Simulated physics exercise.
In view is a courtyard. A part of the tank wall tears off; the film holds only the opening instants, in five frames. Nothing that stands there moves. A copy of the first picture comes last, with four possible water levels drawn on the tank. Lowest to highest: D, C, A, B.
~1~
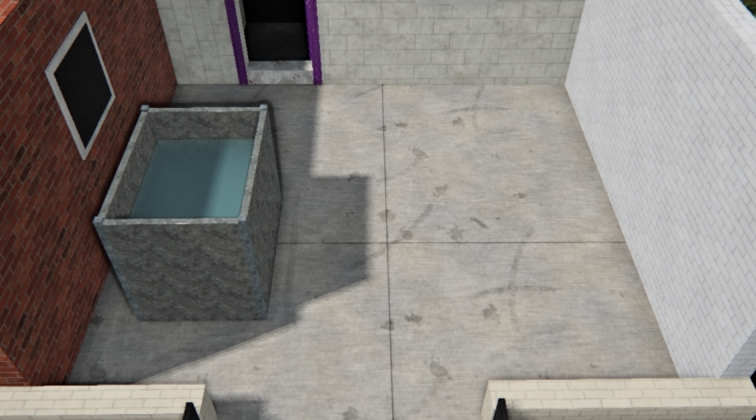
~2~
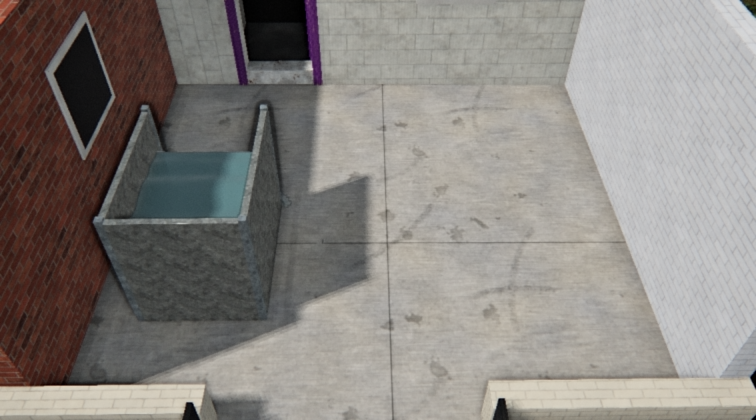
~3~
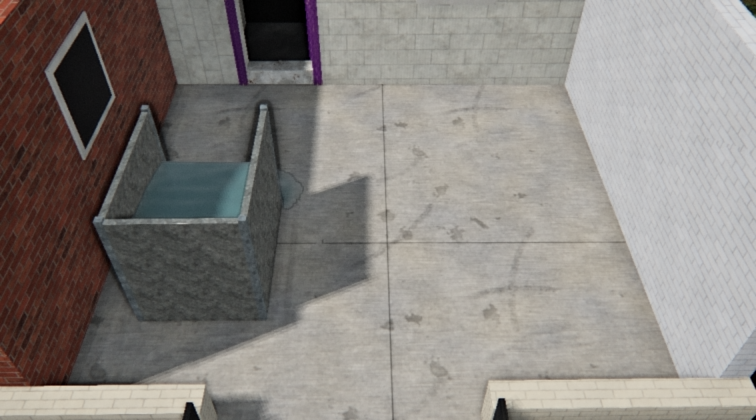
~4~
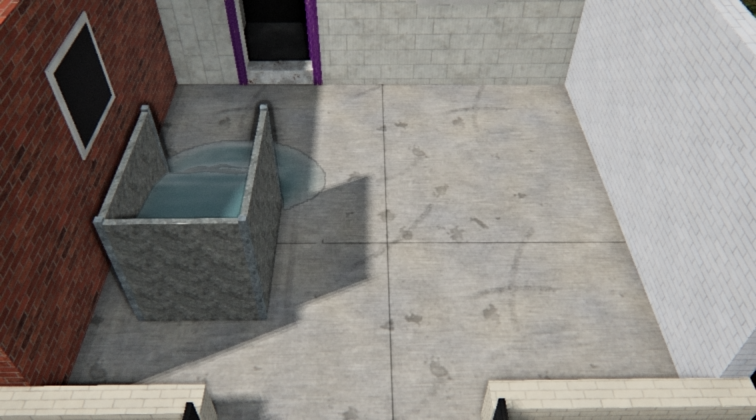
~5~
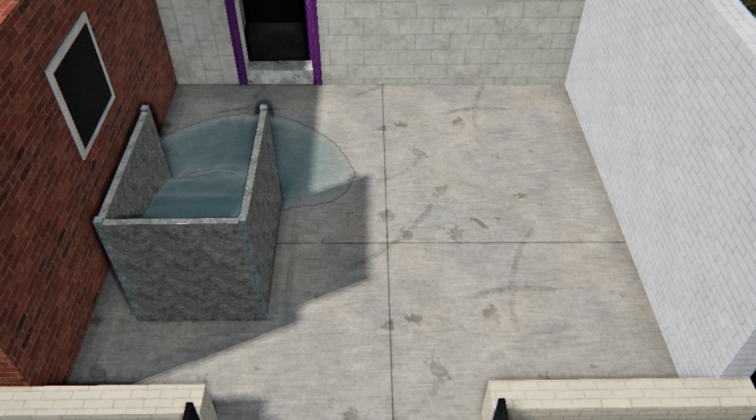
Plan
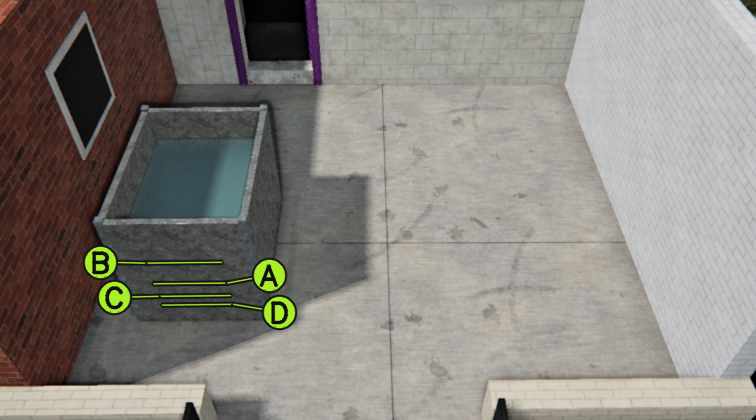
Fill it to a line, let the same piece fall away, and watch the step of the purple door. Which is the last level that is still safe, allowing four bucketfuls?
The limit is A.
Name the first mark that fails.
B it is.
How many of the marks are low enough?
Three.
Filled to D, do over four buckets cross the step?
No, not at all.
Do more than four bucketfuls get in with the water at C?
No.
On the marked copy, A at (190, 283); B at (183, 262); C at (194, 295); D at (197, 304); from the bottom up D, C, A, B.
If A is chosen, a splash gets over, under a bucket.
If B is chosen, about 9 bucketfuls get in.
If C is chosen, nothing gets over.
If D is chosen, nothing gets over.
